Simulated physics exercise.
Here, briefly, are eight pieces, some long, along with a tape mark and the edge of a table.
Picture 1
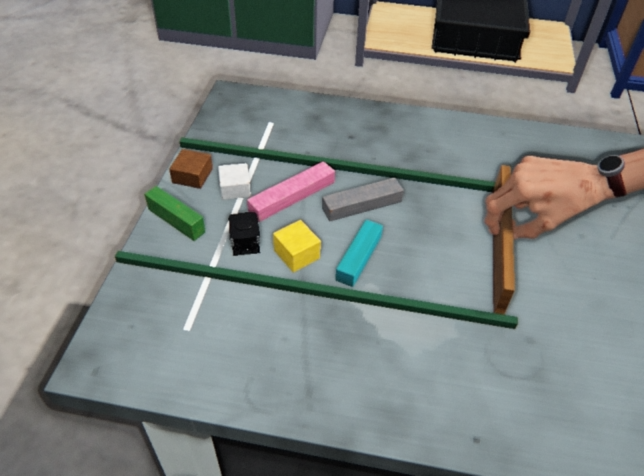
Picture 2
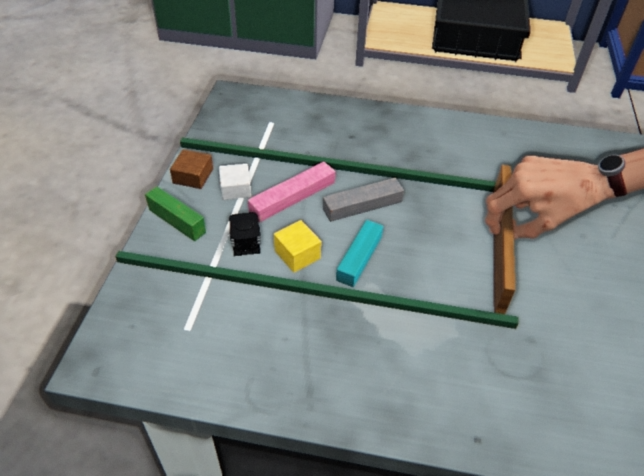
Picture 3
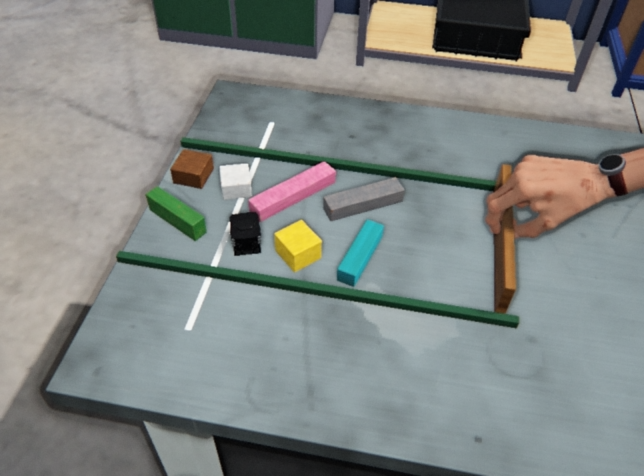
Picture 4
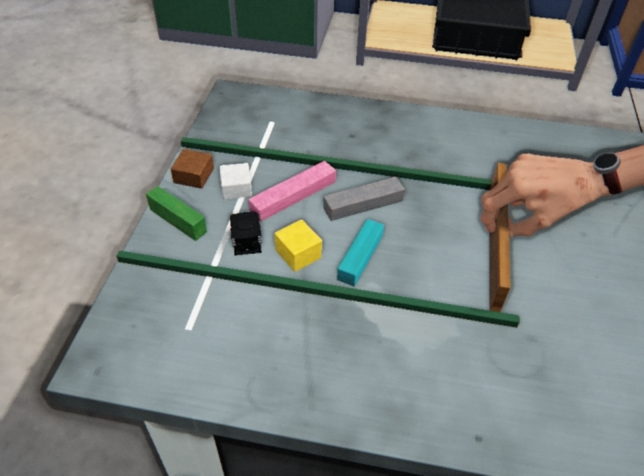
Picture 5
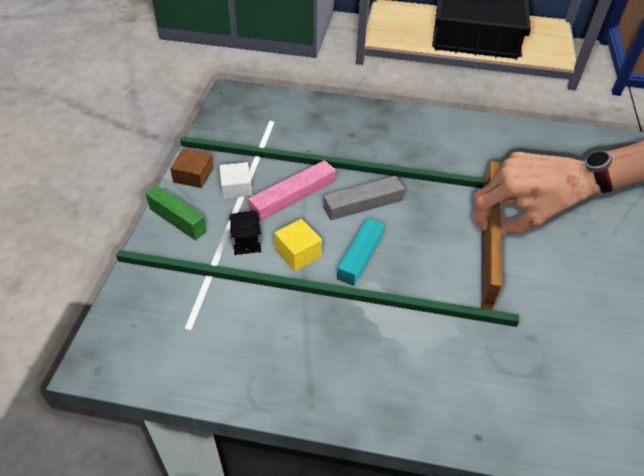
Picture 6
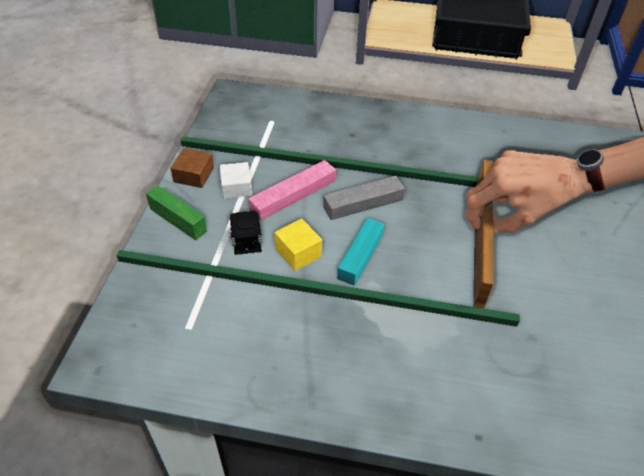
At the start, a hand holds a wooden board upright between two green rails on a table, to the right of eight scattered coloured pieces and a white line. The board stays nearly still, then the hand slides it slightly left, while the pieces remain in place, untouched.
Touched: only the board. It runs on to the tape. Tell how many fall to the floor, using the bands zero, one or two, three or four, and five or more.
One or two fall to the floor.
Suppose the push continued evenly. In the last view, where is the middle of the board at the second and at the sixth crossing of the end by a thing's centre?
In pixels, around (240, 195) followed by around (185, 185).
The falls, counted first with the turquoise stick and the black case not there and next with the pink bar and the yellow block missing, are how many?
The first try gives 0, the second gives 0.
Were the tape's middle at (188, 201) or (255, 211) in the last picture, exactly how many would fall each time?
The counts: 4 and 0.
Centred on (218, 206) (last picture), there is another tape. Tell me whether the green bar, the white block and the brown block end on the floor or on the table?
The green bar topples off; the white block stays put; and the brown block topples off.
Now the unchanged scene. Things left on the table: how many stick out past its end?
Expected count: 1.
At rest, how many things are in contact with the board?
Tally at the end: 2.
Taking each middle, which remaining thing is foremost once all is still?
It's the brown block.
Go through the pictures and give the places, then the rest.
Brown block (191, 169); green bar (175, 213); white block (235, 182); board (502, 236); tape (236, 210), in the first picture.
Green bar (176, 214); yellow block (297, 246), in the second picture.
White block (236, 182); black case (246, 234), in the third picture.
Brown block (193, 169); board (499, 234), in the fourth picture.
Green bar (176, 213); pink bar (293, 190), in the fifth picture.
Brown block (193, 168); green bar (176, 212); white block (236, 181); board (483, 230); tape (237, 208), in the sixth picture.
A little later, none off yet; brown block at rest near (193, 168); green bar at rest near (176, 212); white block at rest near (236, 181).
When it is over, the number that fall off is one or two; down, green bar.
